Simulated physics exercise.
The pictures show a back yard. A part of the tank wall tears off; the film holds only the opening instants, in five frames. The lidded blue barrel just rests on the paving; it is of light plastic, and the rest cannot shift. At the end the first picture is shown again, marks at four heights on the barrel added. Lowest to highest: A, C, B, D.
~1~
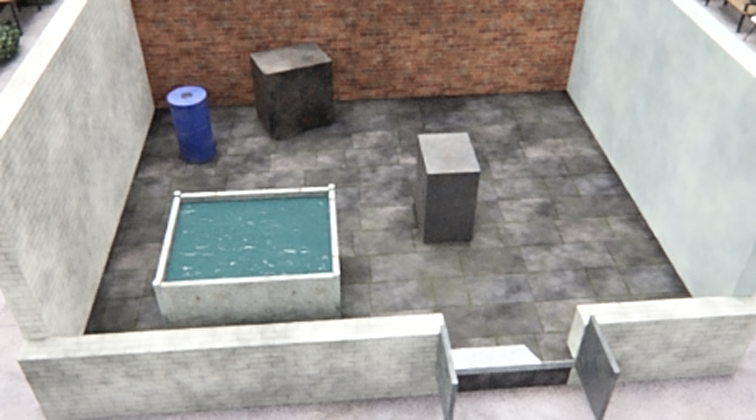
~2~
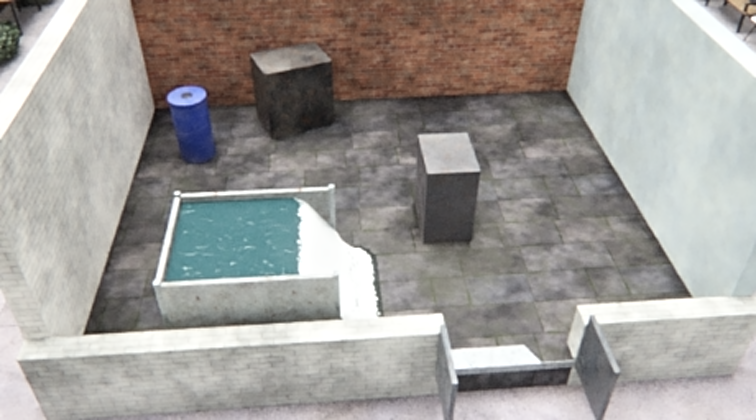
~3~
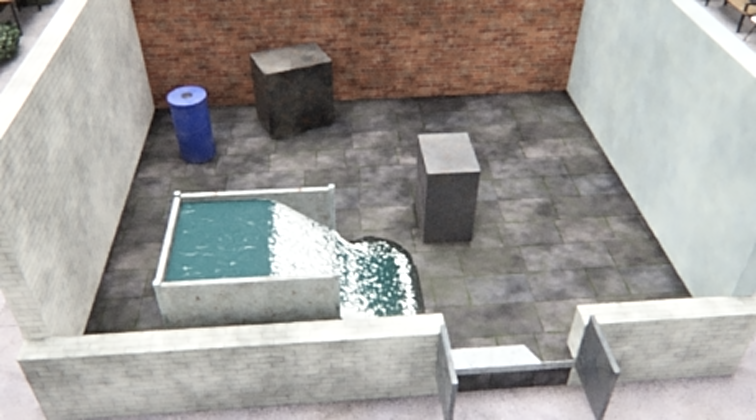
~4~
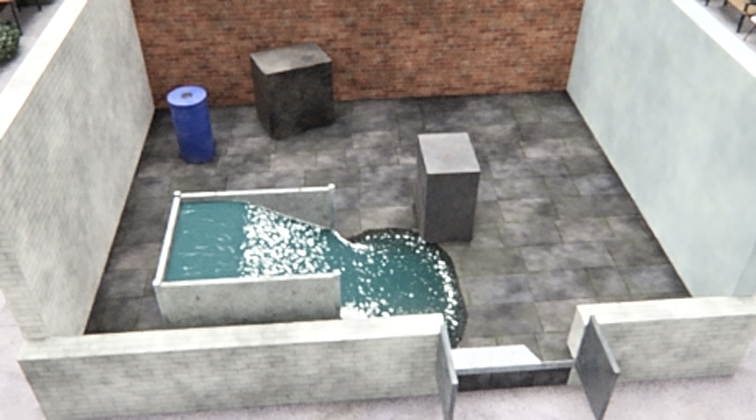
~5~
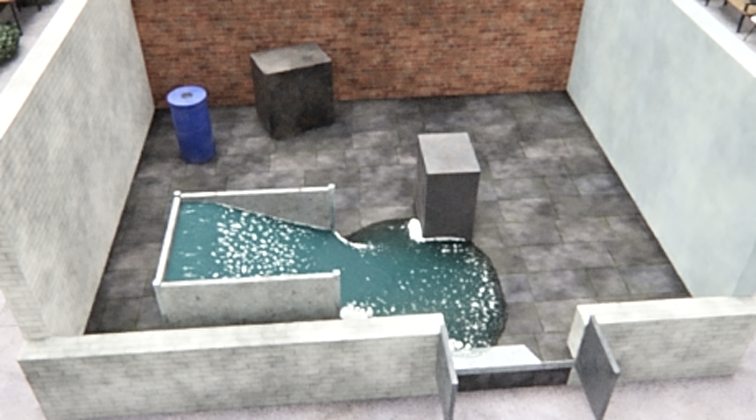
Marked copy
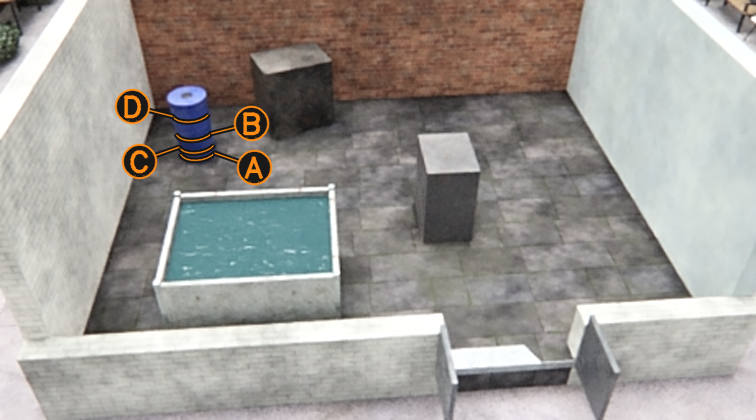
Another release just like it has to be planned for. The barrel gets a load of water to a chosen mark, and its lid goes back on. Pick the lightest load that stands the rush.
A will do.
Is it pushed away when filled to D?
No, that is safe.
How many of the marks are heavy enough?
All of them.
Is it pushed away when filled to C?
No, not at all.
In orange, A at (196, 160); B at (192, 140); C at (194, 153); D at (188, 122); from the bottom up A, C, B, D.
Choosing A, it does not move.
Choosing B, it does not move.
Choosing C, it does not move.
Choosing D, it does not move.
